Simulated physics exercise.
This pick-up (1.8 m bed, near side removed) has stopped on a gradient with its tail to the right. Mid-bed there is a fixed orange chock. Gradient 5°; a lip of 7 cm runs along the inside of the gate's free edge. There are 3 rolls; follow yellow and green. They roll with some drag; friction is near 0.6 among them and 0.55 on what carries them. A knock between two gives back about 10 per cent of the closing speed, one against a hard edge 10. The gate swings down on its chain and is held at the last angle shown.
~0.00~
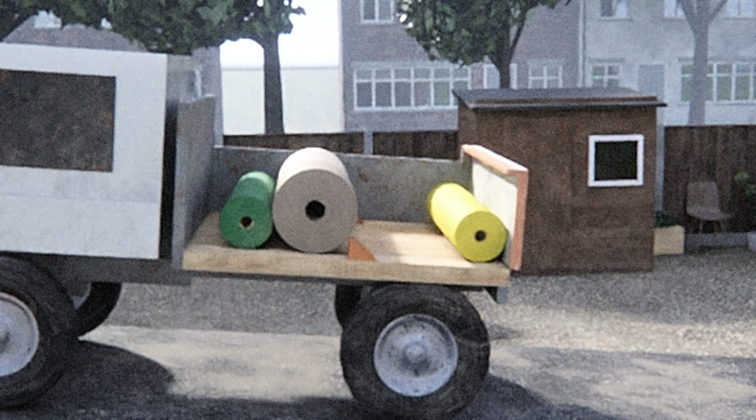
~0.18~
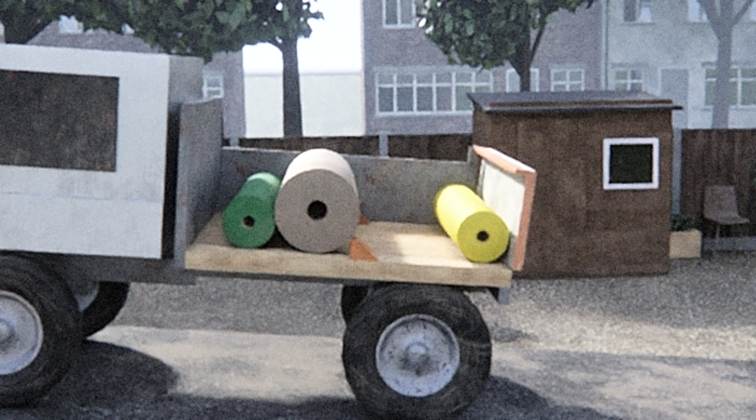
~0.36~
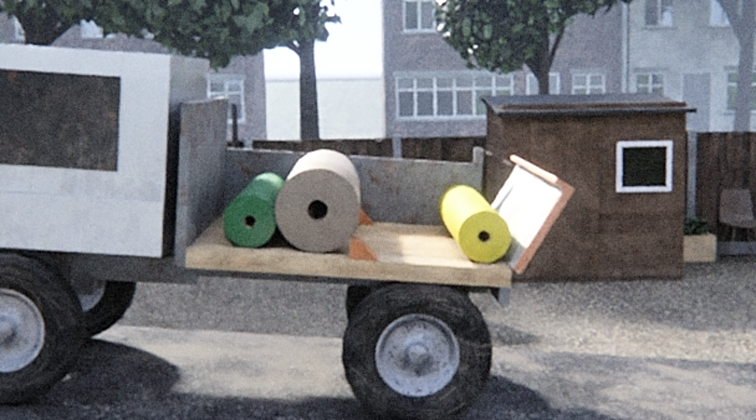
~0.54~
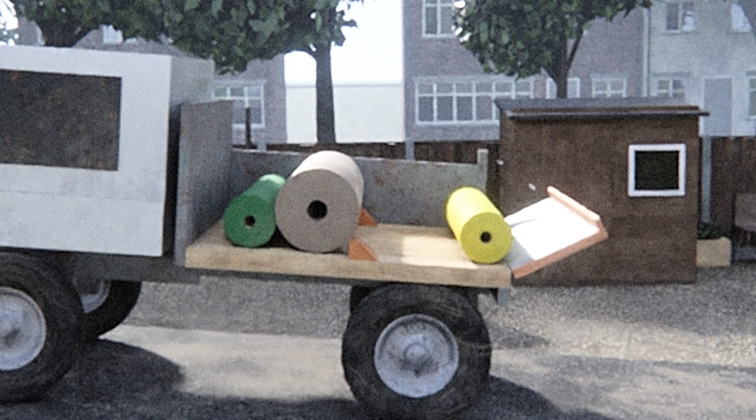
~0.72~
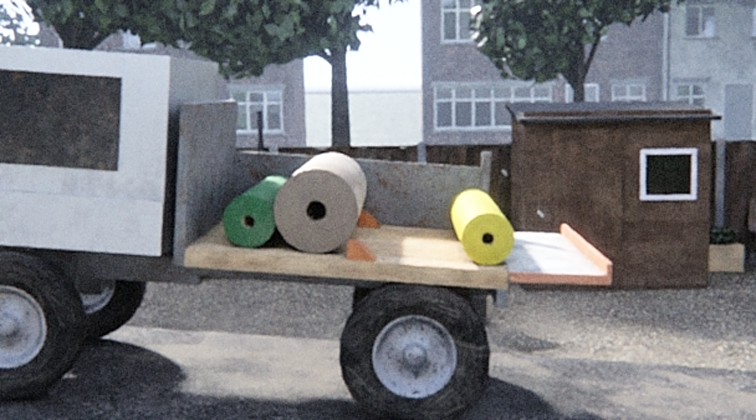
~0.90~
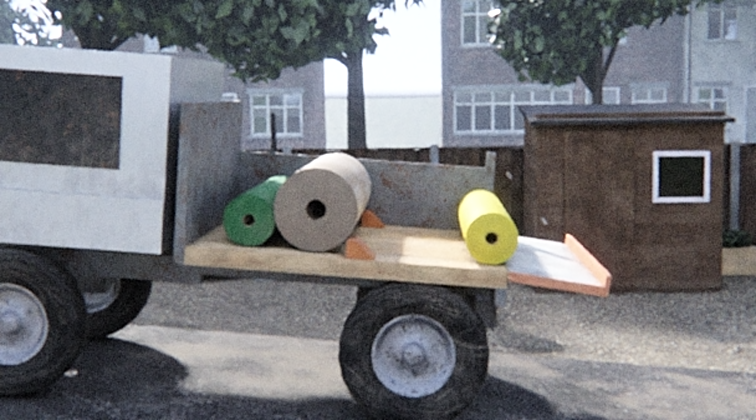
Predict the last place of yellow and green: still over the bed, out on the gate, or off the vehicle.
Yellow is left out on the gate. Green is left still over the bed.
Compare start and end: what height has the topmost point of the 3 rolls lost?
Some 0 cm lower.
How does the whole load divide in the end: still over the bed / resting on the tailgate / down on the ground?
2, 1 and 0.
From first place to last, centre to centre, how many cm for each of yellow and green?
Yellow 60, green 0.
By 1.2 s, yellow is on the bed, 5 cm short of the hinge, rolling right; green is on the bed, 150 cm short of the hinge; 0 gone off the back.
By 1.5 s, yellow is on the gate, 5 cm past the hinge, rolling right; as before, green; 0 gone off the back.
Finally (3.5 s), yellow is on the gate, 40 cm past the hinge; green is on the bed, 150 cm short of the hinge; 0 gone off the back.
